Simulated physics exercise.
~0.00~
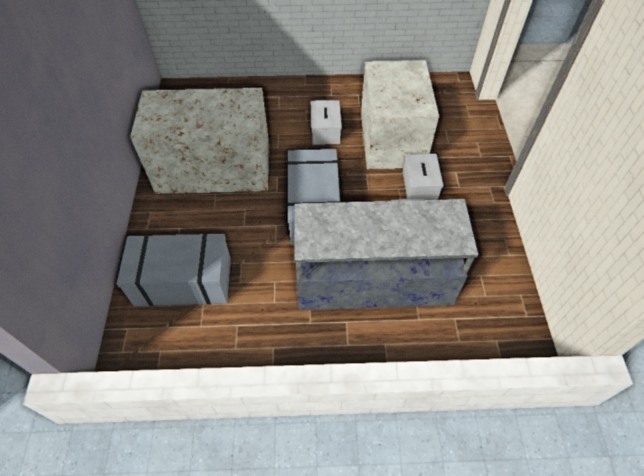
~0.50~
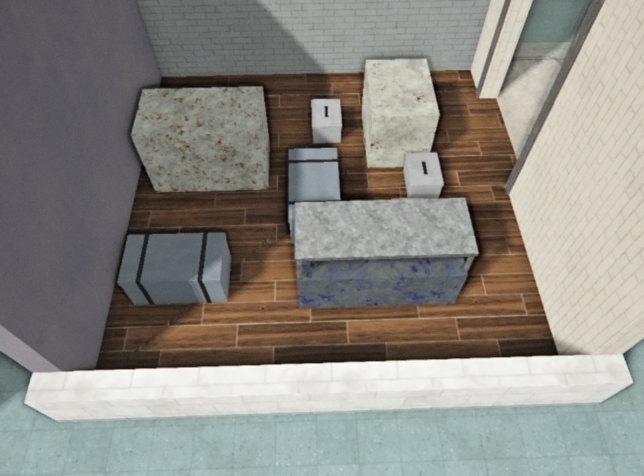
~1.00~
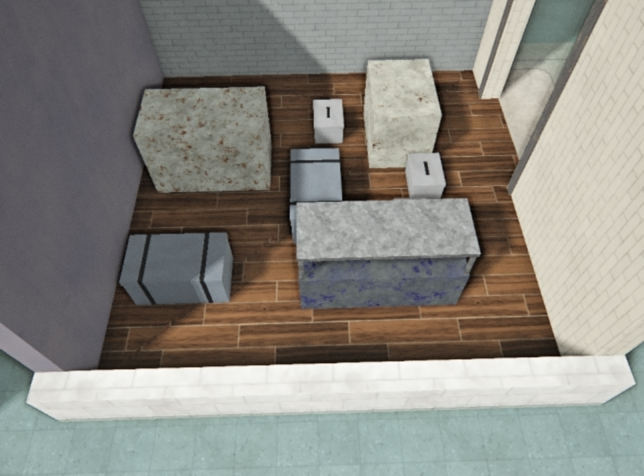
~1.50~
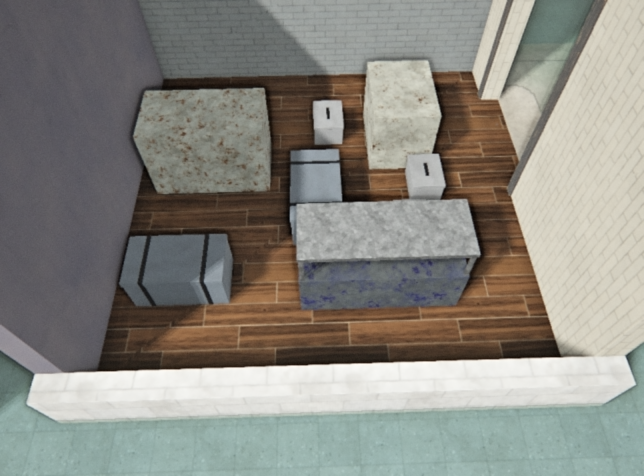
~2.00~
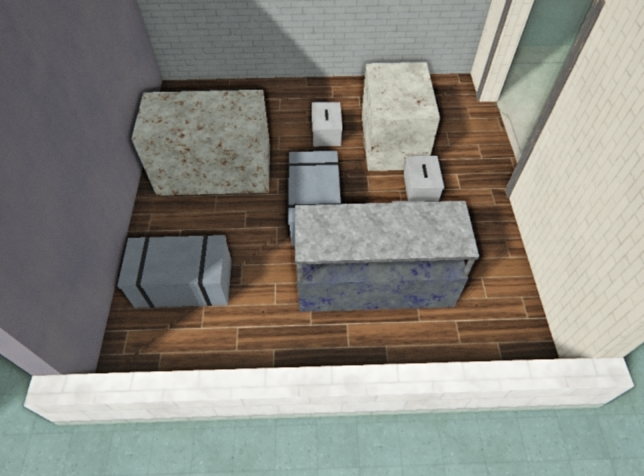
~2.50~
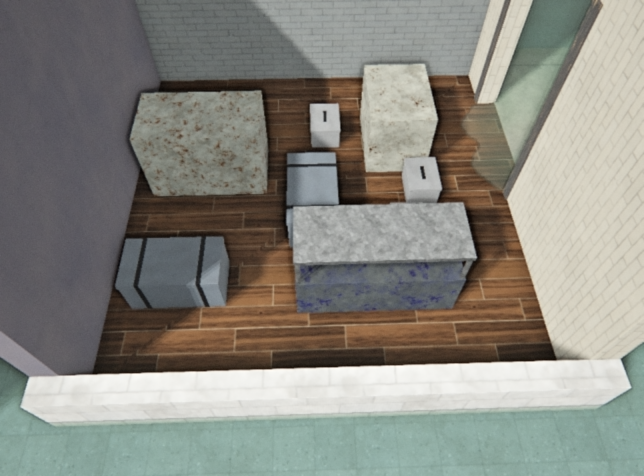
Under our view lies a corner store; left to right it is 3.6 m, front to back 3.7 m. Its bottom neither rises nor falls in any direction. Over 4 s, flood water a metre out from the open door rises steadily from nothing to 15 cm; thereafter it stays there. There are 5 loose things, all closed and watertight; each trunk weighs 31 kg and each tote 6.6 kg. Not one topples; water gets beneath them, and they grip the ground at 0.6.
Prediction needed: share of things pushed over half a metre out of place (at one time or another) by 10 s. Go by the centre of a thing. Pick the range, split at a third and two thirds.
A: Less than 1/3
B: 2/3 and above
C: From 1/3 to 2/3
(C) From 1/3 to 2/3.
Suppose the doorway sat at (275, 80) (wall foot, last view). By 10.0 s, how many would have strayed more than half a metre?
That gives 2 of them.
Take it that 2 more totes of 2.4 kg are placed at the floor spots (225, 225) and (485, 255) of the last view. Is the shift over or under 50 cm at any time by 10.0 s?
Taking them in order, the first is within that distance and the second is within that distance.
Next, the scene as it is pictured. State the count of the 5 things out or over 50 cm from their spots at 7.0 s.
Count: 2.
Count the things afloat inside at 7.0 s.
At that time the total is 1.
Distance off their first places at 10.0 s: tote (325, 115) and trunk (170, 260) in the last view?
They sit 0 cm and 0 cm away, in the order given.
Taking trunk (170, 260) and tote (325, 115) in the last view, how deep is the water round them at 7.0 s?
Around 1 cm and 2 cm.
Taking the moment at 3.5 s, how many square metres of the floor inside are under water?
My estimate is roughly 1.0 m2.
After 3.5 s 0 of 5 are over 50 cm from their spots; 0 afloat.
After 4.5 s 0 of 5 are over 50 cm from their spots; 0 afloat.
After 7.0 s 2 of 5 are over 50 cm from their spots; 1 afloat.
After 10.0 s 1 of 5 are over 50 cm from their spots, and 2 have been at some point; 1 afloat.
